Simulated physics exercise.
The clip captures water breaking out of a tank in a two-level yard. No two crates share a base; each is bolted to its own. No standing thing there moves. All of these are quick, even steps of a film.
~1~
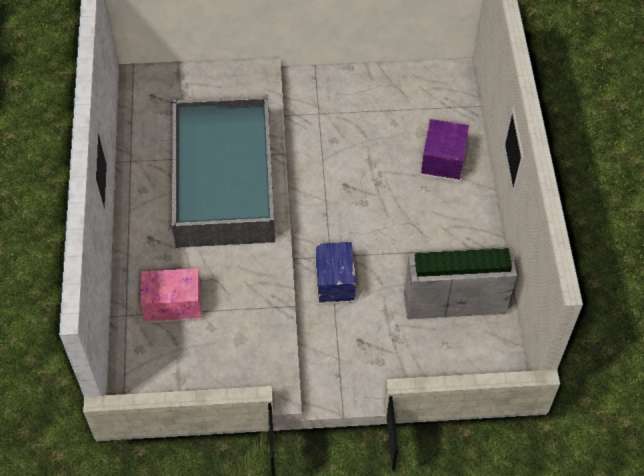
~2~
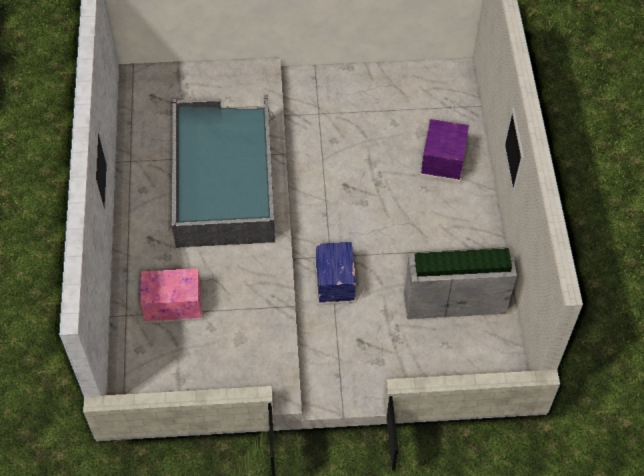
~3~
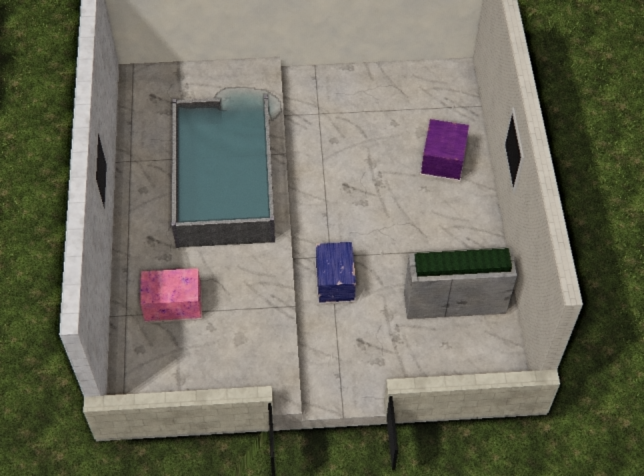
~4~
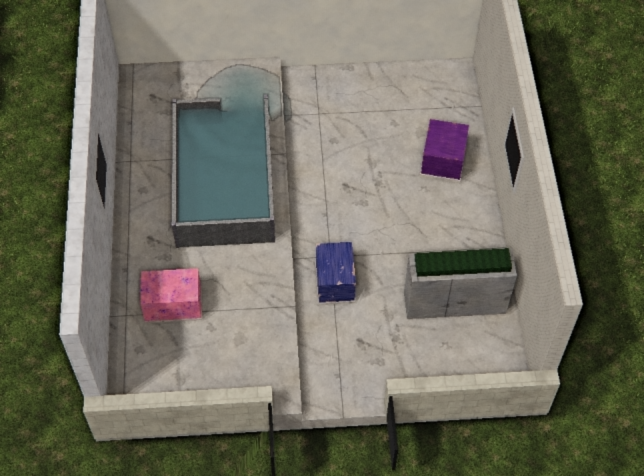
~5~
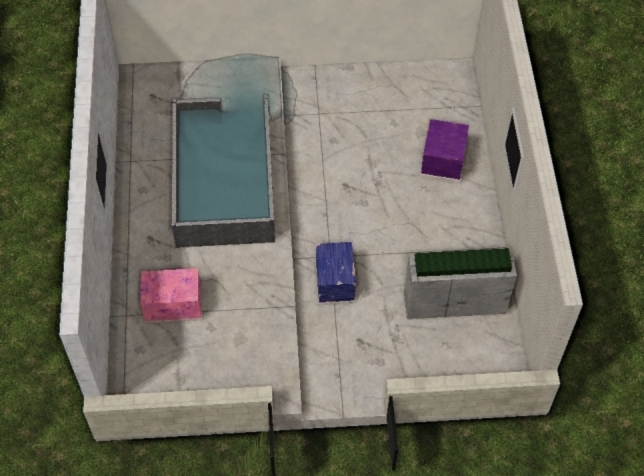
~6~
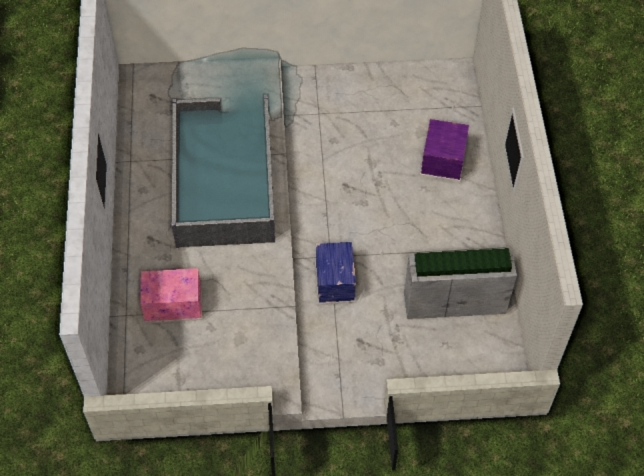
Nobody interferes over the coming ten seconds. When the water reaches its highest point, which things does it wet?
In the end pink crate: A wet one; purple crate: A wet one; blue crate: A wet one.
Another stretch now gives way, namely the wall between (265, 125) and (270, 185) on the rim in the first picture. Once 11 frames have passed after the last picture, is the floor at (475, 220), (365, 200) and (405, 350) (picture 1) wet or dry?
Drenched; drenched; spared.
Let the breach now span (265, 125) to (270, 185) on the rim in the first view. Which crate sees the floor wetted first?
It's the purple one.
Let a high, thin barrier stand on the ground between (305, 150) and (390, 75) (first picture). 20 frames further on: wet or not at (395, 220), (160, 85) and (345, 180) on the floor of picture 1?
In that order: Clear, flooded, no water.
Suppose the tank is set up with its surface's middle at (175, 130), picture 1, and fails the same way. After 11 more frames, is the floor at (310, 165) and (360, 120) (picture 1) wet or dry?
Note: Point one missed by the flow; point two reached by the flow.
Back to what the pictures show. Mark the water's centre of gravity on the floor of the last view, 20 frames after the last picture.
I'd point to (261, 142).
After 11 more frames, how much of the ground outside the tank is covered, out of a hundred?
About 20 %.
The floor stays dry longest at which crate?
Result - the crate marked blue.
A moment on, water covers 10 % of the floor; the pink crate not reached, the purple crate not reached, the blue crate not reached.
Next, water covers 20 % of the floor; the pink crate not reached, the purple crate not reached, the blue crate not reached.
Then, water covers 35 % of the floor; the pink crate not reached, the purple crate water round its plinth, the blue crate not reached.
Later, water covers 60 % of the floor; the pink crate water round its plinth, the purple crate water round its plinth, the blue crate water round its plinth.
In the end, water covers 90 % of the floor; the pink crate was topped, the purple crate was topped, the blue crate was topped.
